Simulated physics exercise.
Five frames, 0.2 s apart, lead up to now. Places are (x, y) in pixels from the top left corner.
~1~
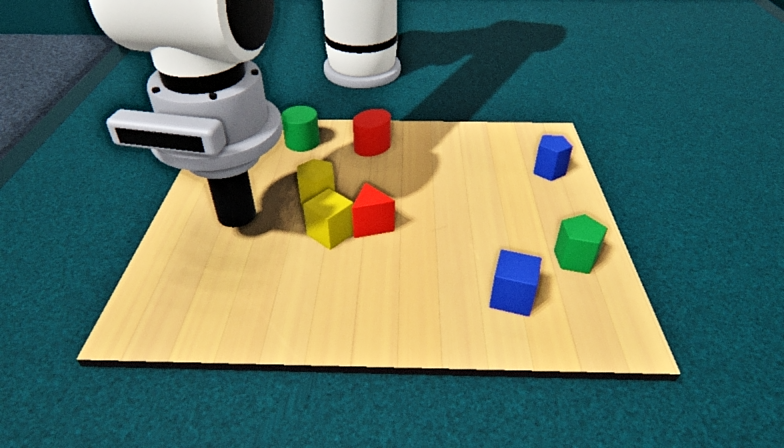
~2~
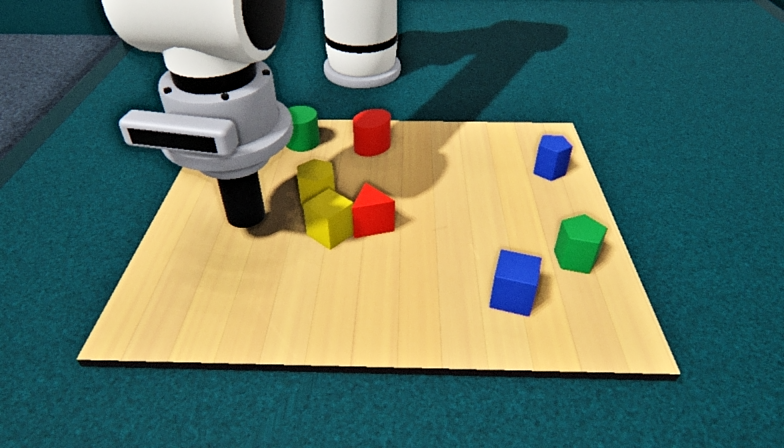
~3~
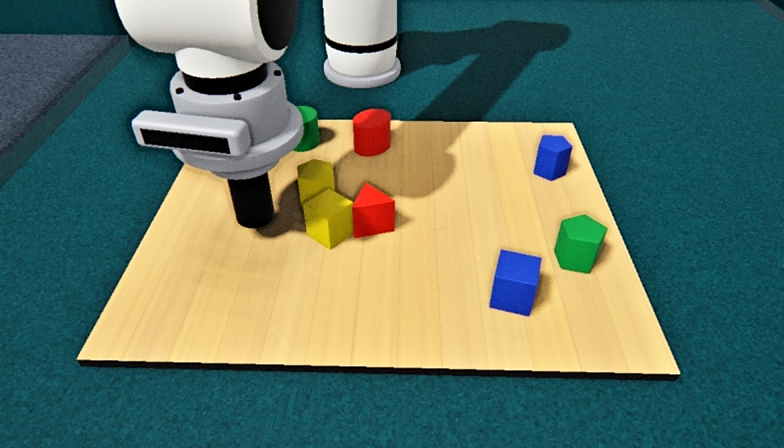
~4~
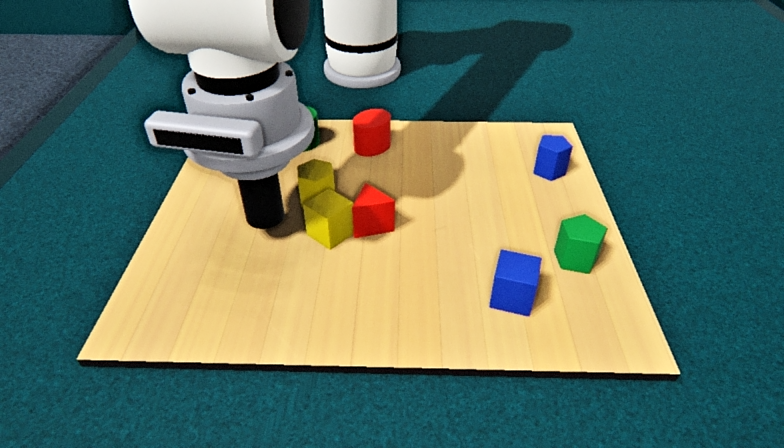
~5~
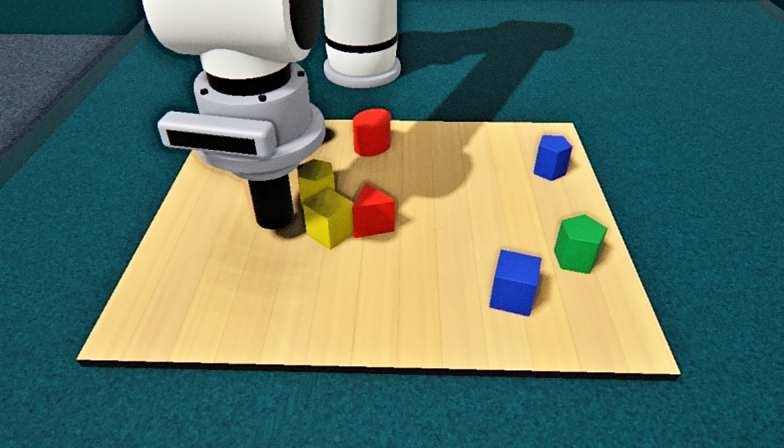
White robot arm with a black post sliding slowly right across a wooden board beside yellow and red blocks, which stay still.
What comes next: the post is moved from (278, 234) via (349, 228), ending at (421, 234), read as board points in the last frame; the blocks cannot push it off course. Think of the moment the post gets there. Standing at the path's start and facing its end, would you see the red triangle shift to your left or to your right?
Seen from start to end, it moves right.
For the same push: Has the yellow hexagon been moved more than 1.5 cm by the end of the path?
No - that is not the case.
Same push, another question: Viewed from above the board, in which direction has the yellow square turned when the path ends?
Clockwise from above.
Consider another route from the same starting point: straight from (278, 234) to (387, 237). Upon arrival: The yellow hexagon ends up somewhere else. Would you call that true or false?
My answer: False.
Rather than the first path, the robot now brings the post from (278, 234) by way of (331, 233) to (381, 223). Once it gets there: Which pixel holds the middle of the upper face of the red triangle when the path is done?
It will end up at (449, 200).
On the path given first. One third of the way, post (325, 211); yellow square (364, 205), turned 25° clockwise; red triangle (394, 199), turned 40° anticlockwise.
Two thirds of the way, post (373, 214); yellow square (414, 209), turned 30° clockwise; red triangle (444, 204), turned 35° anticlockwise.
At the end, post (421, 217); yellow hexagon not moved; yellow square (463, 216), turned 40° clockwise; red triangle (494, 212), turned 25° anticlockwise.
